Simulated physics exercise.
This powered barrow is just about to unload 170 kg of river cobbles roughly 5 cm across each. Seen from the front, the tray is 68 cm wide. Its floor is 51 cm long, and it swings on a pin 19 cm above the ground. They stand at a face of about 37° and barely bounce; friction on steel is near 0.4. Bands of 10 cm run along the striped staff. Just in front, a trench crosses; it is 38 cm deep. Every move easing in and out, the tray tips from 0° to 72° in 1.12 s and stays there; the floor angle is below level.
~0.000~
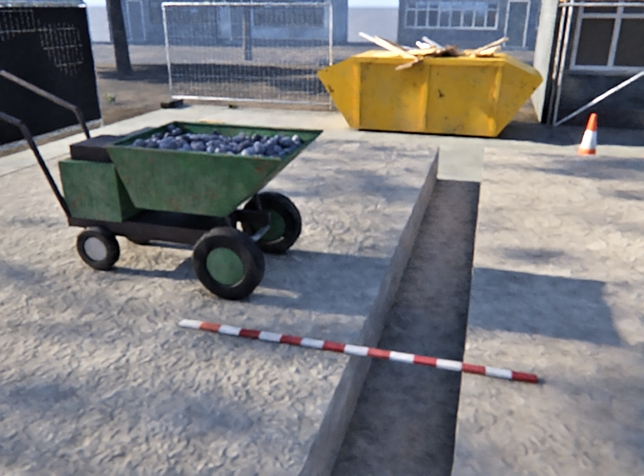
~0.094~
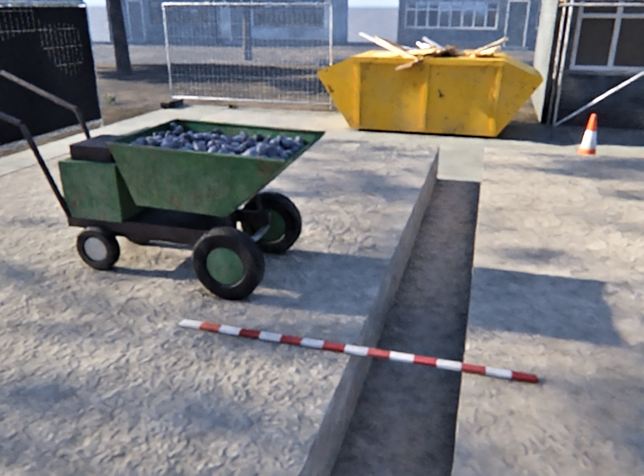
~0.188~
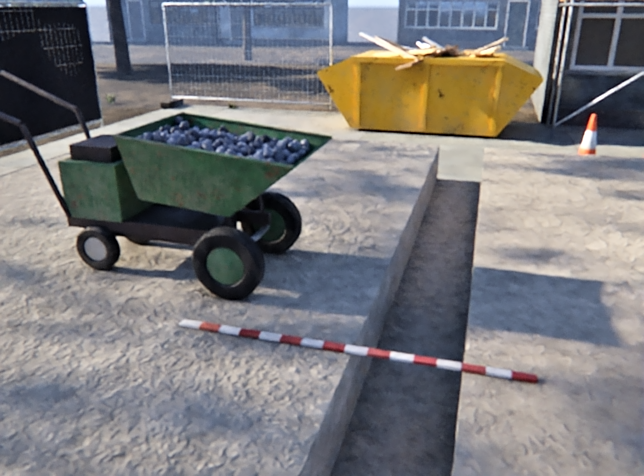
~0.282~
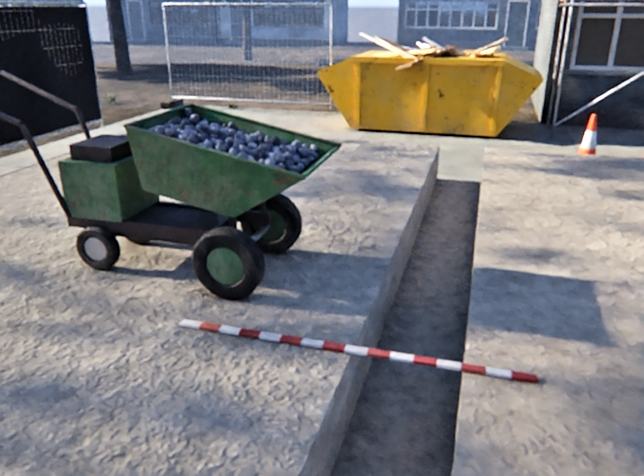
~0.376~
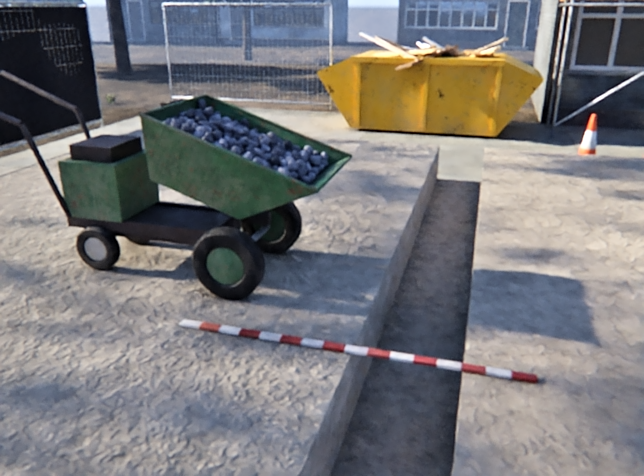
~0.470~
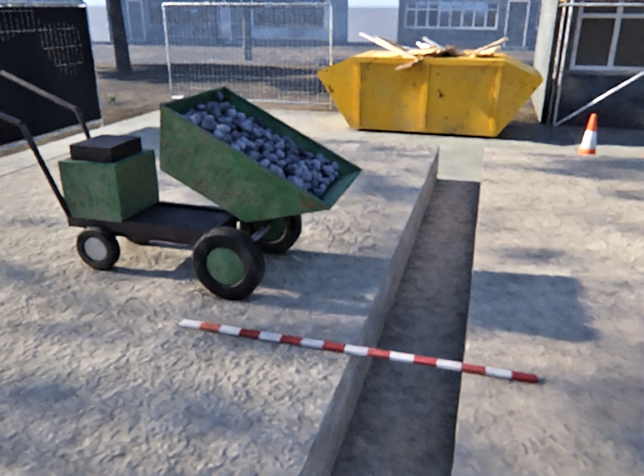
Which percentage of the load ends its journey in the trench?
Roughly 93 per cent.
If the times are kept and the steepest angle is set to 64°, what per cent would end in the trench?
It would be close to 100 percent.
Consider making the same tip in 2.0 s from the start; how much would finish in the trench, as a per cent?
In that case some 90 per cent.
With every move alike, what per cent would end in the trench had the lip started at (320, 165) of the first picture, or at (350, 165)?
100 and 85 %.
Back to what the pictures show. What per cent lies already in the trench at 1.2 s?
I'd put it near 45 per cent.
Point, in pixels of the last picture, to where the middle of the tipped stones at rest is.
(422, 344).
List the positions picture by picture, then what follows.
In the first frame, the tray is at 0°, its lip at (282, 160); the top of the load is at (210, 137).
In the second frame, lip at (285, 162), floor tilted 1°, highest stones at (188, 136); the stones move at 0.3 m/s on average.
In the third frame, the tray is at 5°, its lip at (293, 168); the top of the load is at (184, 131); the stones move at 0.5 m/s on average.
In the fourth frame, lip at (305, 178), floor tilted 11°, highest stones at (185, 123); the stones move at 0.6 m/s on average.
In the fifth frame, lip at (318, 191), floor tilted 19°, highest stones at (197, 114); the stones move at 0.8 m/s on average.
In the sixth frame, lip at (330, 208), floor tilted 27°, highest stones at (213, 106); the stones move at 0.9 m/s on average.
After 0.8 s the floor is at 61°; 99 % in the tray; the foremost stones are at (372, 253).
After 1.2 s the floor is at 72°; 51 % in the tray, 3 % short of the trench, 46 % in the trench; the foremost stones are at (458, 369).
After 1.6 s the floor is at 72°; 16 % in the tray, 3 % short of the trench, 81 % in the trench; the foremost stones are at (461, 338).
After 3.5 s the floor is at 72°; 4 % in the tray, 3 % short of the trench, 93 % in the trench; the foremost stones are at (459, 361).
